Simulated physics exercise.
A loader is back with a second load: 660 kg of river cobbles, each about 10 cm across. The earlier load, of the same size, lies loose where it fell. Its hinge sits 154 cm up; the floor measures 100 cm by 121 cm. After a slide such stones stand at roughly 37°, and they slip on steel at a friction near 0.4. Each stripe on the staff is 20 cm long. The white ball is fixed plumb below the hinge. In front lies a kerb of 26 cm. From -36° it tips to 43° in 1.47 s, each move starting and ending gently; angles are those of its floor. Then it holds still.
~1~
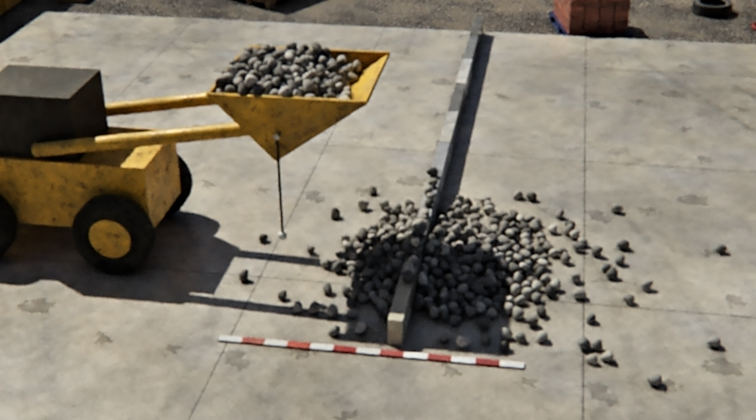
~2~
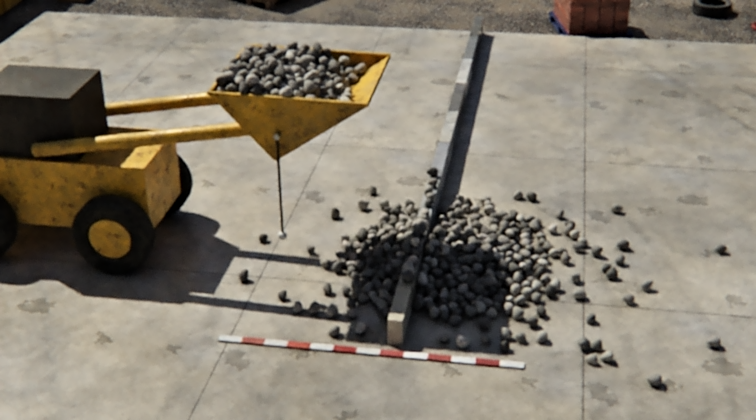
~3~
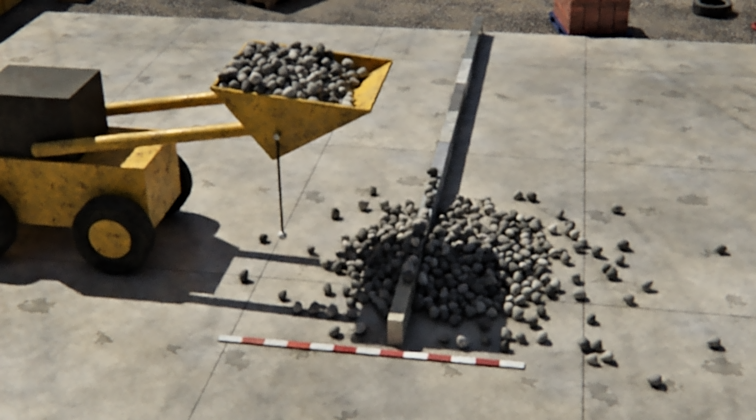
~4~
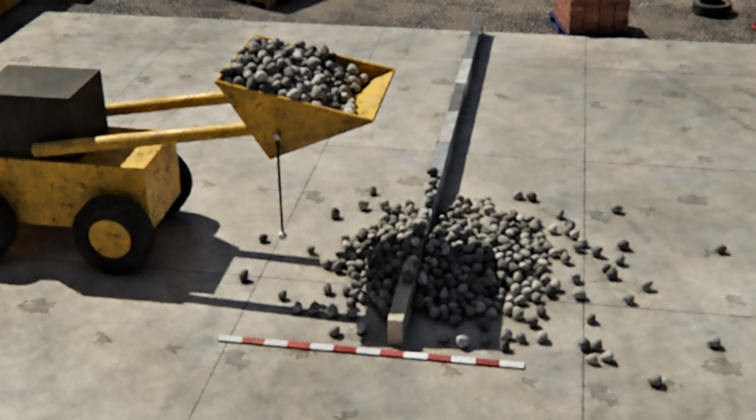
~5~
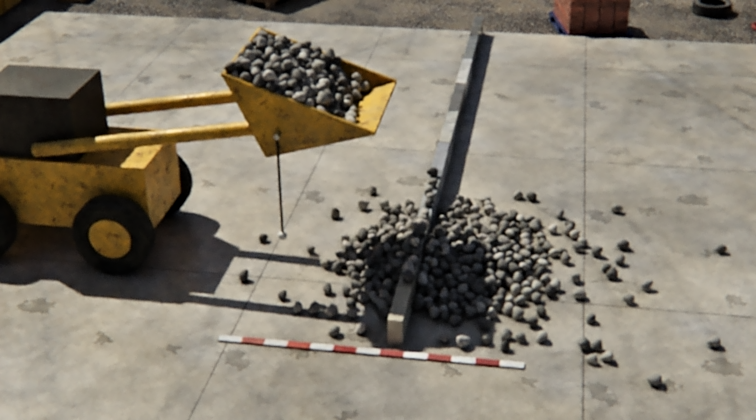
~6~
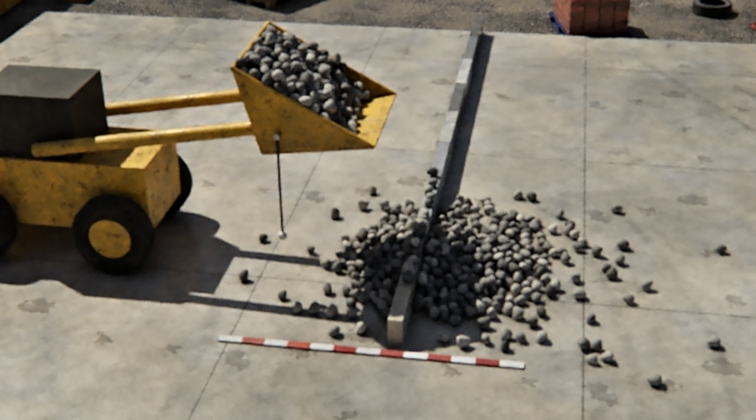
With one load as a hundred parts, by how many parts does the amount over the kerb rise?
Close to 25 parts in a hundred.
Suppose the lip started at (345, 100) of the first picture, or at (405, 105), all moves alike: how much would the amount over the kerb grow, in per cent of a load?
Near 10 per cent from the first place, 70 from the second.
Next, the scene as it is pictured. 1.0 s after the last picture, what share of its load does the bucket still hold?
It holds some 30 per cent.
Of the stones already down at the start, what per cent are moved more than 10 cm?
About 15 per cent.
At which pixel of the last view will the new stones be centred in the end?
Their middle is at about (388, 247).
Then, 0.5 s after the last picture the floor is at 31°; in per cent of one load, 97 in the bucket, 37 on this side of the kerb, 66 over the kerb; the foremost stones are at (652, 279).
Then, 1.0 s after the last picture the floor is at 43°; in per cent of one load, 29 in the bucket, 101 on this side of the kerb, 70 over the kerb; the foremost stones are at (652, 279).
Then, 1.3 s after the last picture the floor is at 43°; in per cent of one load, 2 in the bucket, 115 on this side of the kerb, 84 over the kerb; the foremost stones are at (652, 279).
Then, 4.2 s after the last picture the floor is at 43°; in per cent of one load, 0 in the bucket, 109 on this side of the kerb, 91 over the kerb; the foremost stones are at (652, 279). Net gain over the kerb, 25.
